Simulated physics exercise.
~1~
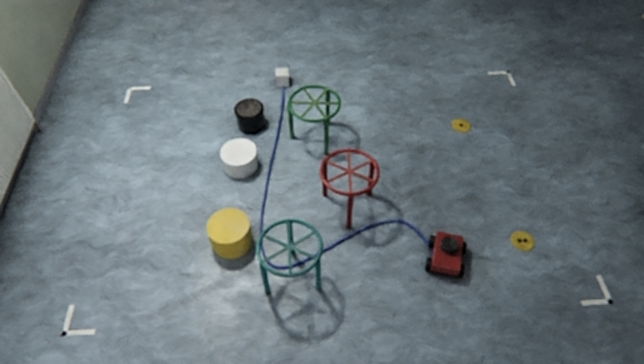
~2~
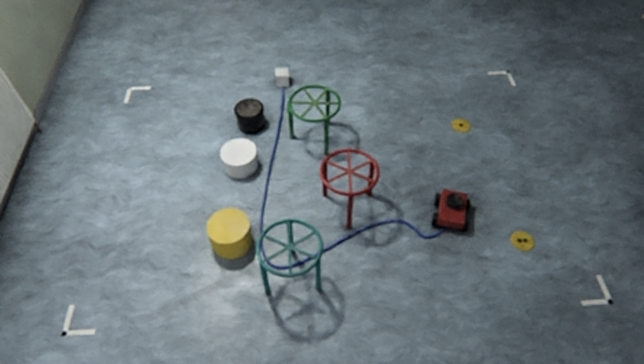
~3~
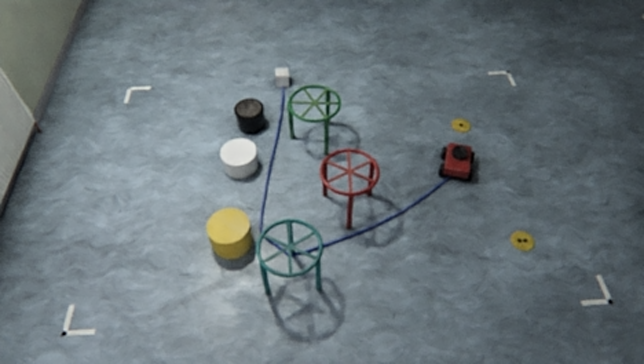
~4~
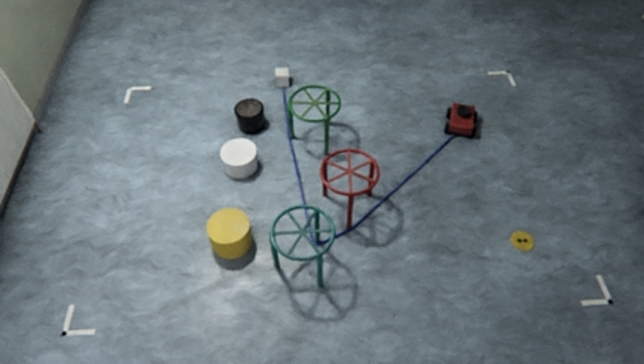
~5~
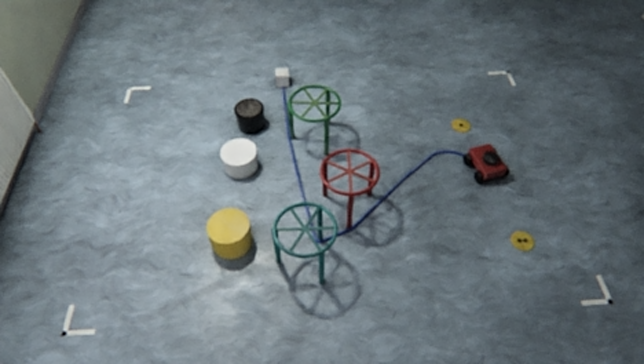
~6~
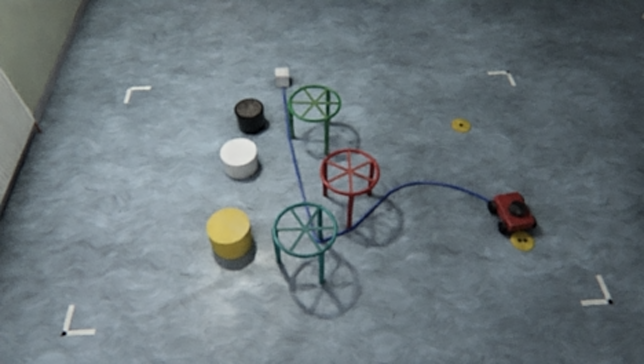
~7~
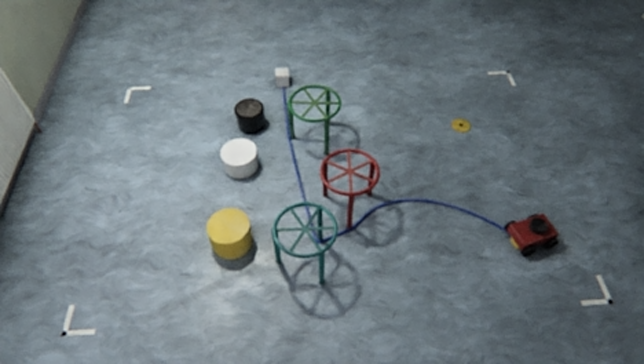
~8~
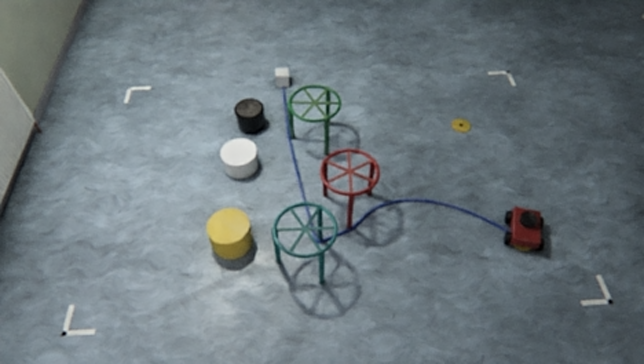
At first, a small red cart sits at the lower right of a grey floor, trailing a blue lead that runs past three round stools to a small white block, with a black pot, a white bucket and a yellow tub on the left. The cart drives up toward the upper yellow mark, and the lead draws straighter. As it reaches the mark, the taut lead drags the teal stool slightly right. The cart then turns and heads down and right to the lower mark, its lead curving loosely. It stops there, the teal stool still standing slightly off its starting place.
